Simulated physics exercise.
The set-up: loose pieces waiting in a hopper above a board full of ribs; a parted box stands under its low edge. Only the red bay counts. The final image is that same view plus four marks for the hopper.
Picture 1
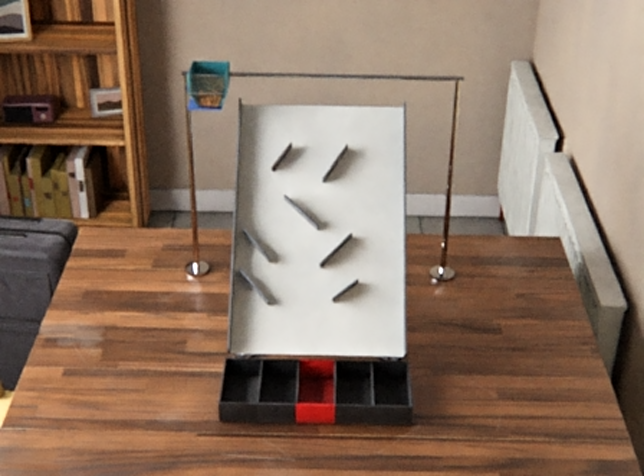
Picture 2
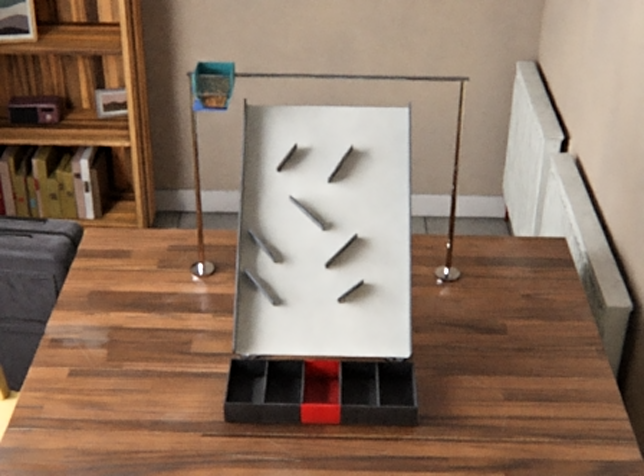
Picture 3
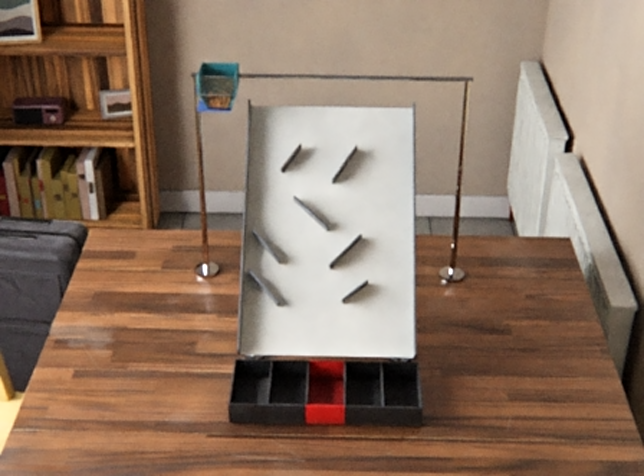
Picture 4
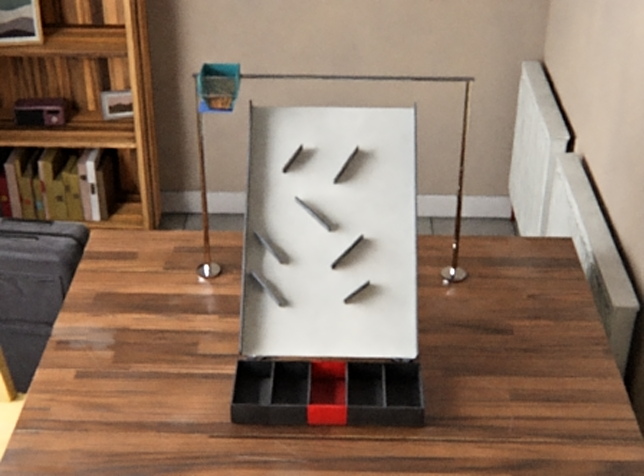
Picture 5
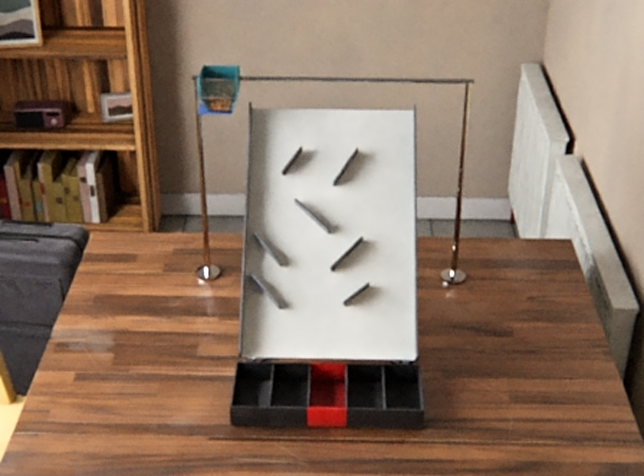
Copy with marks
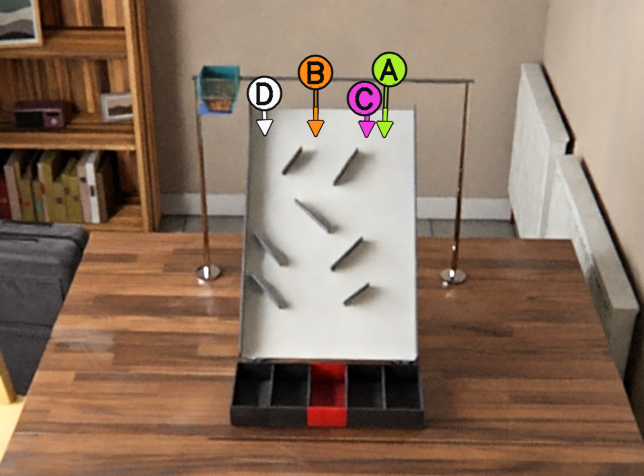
A white sloping board with dark ribs stood on a wooden table, a small hopper at its upper left and a black box with a red middle bay below, while only the view shifted slightly.
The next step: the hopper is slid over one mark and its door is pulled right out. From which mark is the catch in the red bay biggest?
Use mark D.
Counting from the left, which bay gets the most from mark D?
It is the third one.
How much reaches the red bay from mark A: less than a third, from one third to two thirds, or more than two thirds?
Less than a third.
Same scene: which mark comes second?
Here it is mark B.
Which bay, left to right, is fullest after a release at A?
It is the fifth one.
On the marked copy, mark A meets the board at (384, 131); mark B meets the board at (315, 130); mark C meets the board at (366, 131); mark D meets the board at (264, 129).
Choosing A, just a few in the red bay, almost all in other bays.
Choosing B, roughly a third in the red bay, roughly two thirds in other bays.
Choosing C, about a tenth in the red bay, almost all in other bays.
Choosing D, roughly half in the red bay, roughly a third in other bays.
